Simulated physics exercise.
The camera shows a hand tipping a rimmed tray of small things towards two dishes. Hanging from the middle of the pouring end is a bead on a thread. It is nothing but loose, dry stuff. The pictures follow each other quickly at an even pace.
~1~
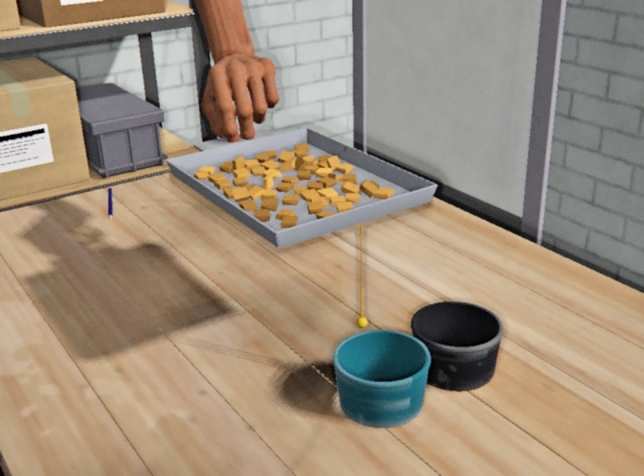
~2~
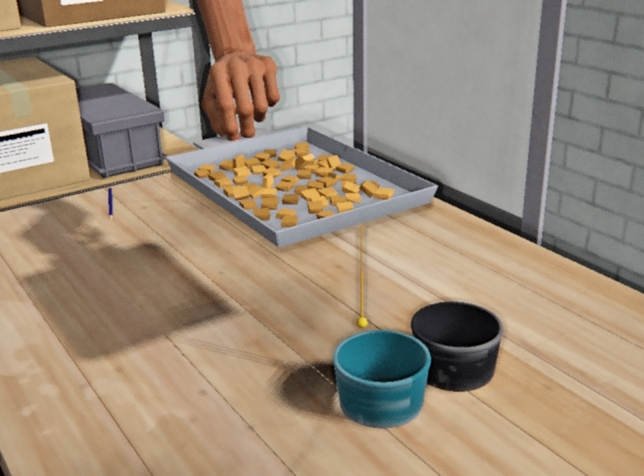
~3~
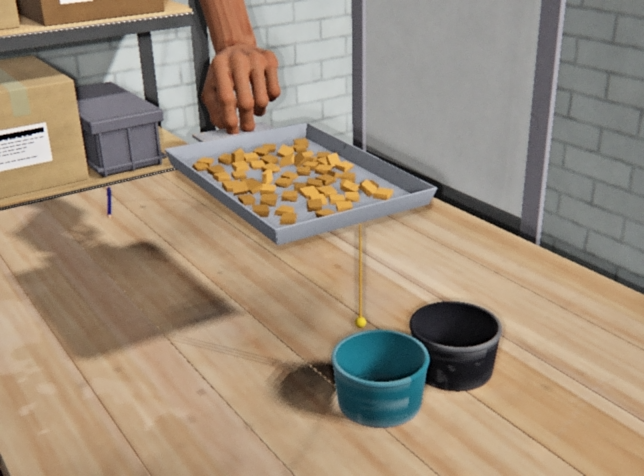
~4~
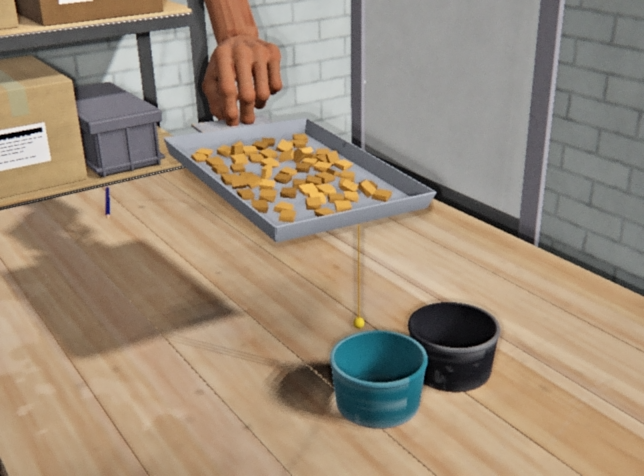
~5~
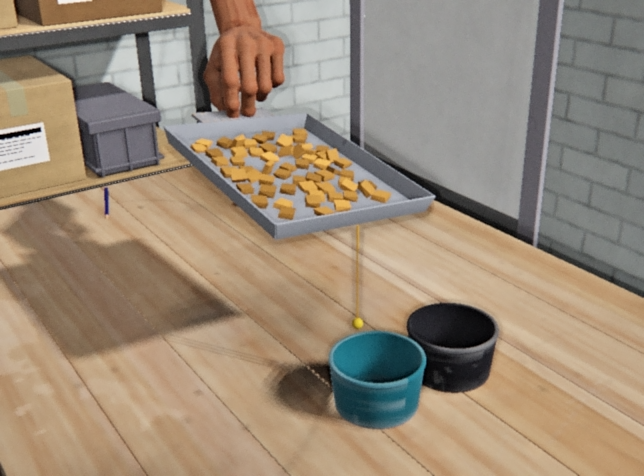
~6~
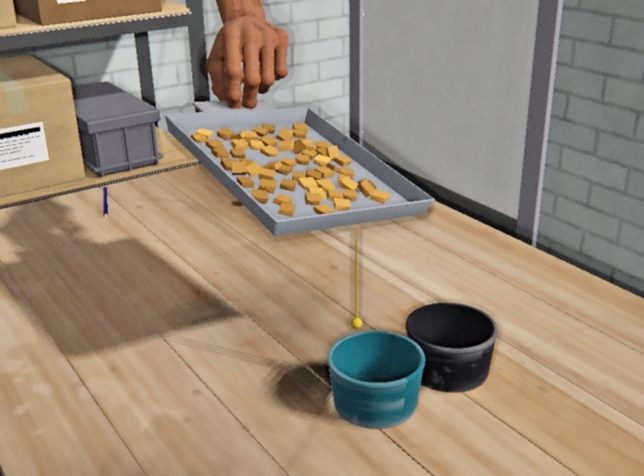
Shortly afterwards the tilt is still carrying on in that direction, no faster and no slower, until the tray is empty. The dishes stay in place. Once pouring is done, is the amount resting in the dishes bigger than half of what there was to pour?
No: I expect the catch to be short of a majority.
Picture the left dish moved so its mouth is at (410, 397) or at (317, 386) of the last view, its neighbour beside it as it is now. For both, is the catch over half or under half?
For the two tries in order: Not as much as half, not as much as half.
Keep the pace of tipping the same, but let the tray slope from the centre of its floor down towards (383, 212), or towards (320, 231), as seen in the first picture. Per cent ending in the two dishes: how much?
The first try yields 80 percent and the second 20 percent.
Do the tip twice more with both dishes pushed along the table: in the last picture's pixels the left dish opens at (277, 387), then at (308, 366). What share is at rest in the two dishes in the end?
Trial 1 0%, trial 2 20%.
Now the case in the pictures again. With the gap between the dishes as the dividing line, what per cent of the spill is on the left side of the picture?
Estimate: Near 70 per cent.
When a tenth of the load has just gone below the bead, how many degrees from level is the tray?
Angle reached: About 95°.
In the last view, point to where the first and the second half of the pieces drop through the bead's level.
First part (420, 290), rest (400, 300).
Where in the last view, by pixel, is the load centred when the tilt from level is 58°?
The centre of the load shows up near (362, 162) in the last view.
Just after the last frame, tray tipped steeply; every one on the tray.
A moment on, tray tipped right over; roughly half on the tray; about a tenth in the right dish; about a tenth outside both; roughly a third in the air.
Further on, tray tipped past a quarter turn; just a few in the left dish; roughly a quarter in the right dish; roughly two thirds outside both.
When it is over, tray tipped past a quarter turn; just a few in the left dish; roughly a quarter in the right dish; roughly two thirds outside both.
